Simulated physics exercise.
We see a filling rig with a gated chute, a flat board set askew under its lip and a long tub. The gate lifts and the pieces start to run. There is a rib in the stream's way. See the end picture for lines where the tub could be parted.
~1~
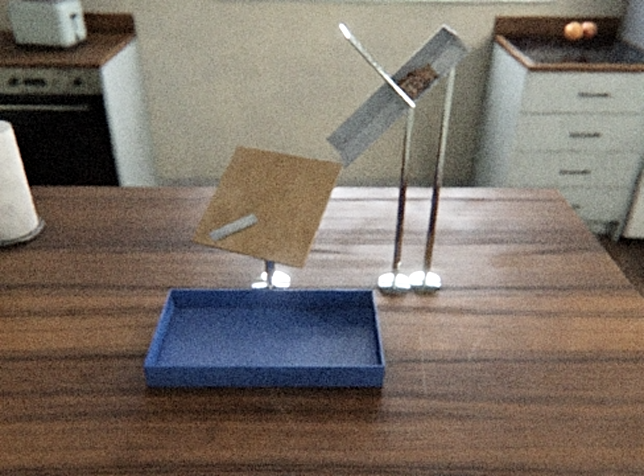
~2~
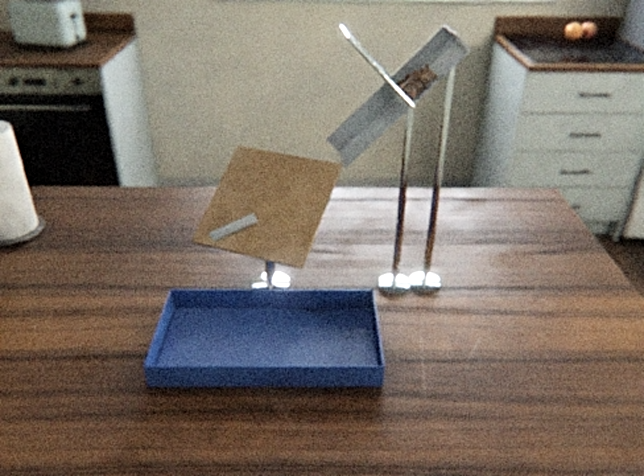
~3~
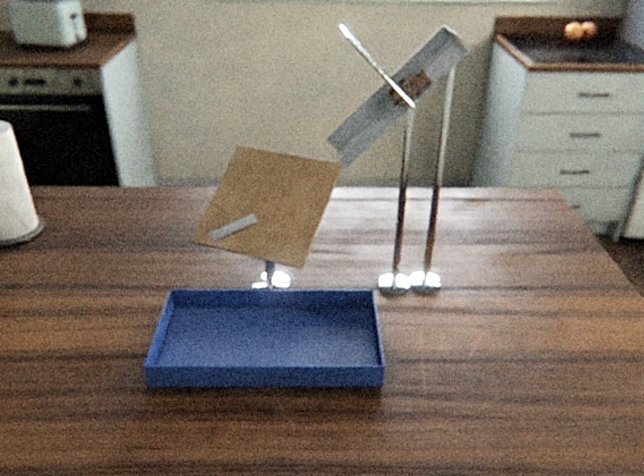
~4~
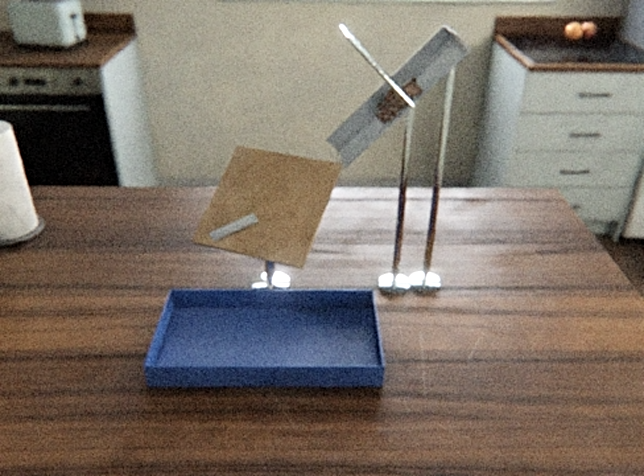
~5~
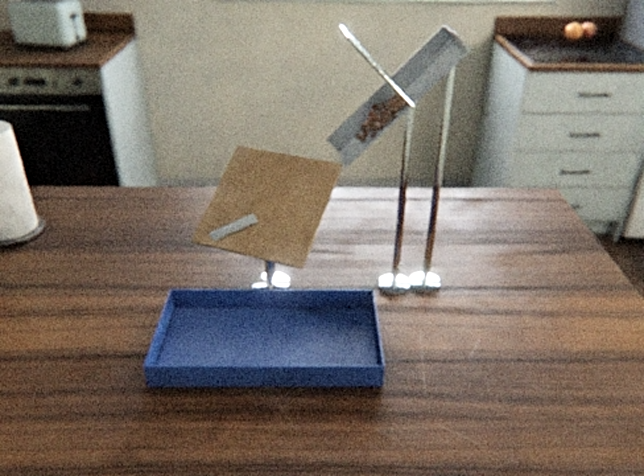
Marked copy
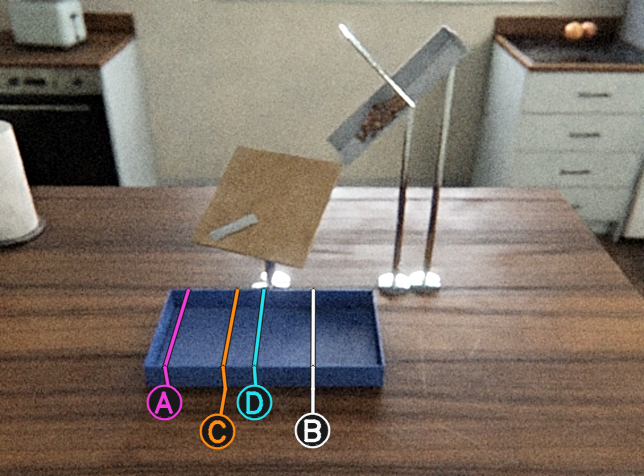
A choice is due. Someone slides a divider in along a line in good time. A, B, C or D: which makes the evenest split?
I would pick line C.
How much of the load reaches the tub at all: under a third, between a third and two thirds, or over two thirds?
Over two thirds.
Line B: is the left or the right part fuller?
Left.
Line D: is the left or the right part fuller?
Left.
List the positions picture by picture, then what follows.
In the first picture, load behind the gate at (412, 82), bits of dog kibble; lip of the chute at (342, 160), sloping fairly steeply.
In the second picture, middle of the board at (267, 202), tilted fairly steeply; middle of its low edge at (245, 254); of its high edge at (288, 154).
In the third picture, front corners of the tub at (144, 366) and (384, 366), empty; front of the load at (396, 103).
In the fourth picture, middle of the load at (400, 100); its front at (379, 116), about a third of the way to the lip; rib from (254, 214) to (209, 234).
In the fifth picture, middle of the load at (386, 114); its front at (359, 137), about two thirds of the way to the lip.
On the marked copy, line A crosses the front rim at (165, 366); line B crosses the front rim at (313, 366); line C crosses the front rim at (223, 366); line D crosses the front rim at (254, 366).
With A, of what is caught, a stray few on the left of the divider, nearly all on the right.
With B, of what is caught, all on the left of the divider, none on the right.
With C, of what is caught, about two thirds on the left of the divider, about a third on the right.
With D, of what is caught, nearly all on the left of the divider, a stray few on the right.
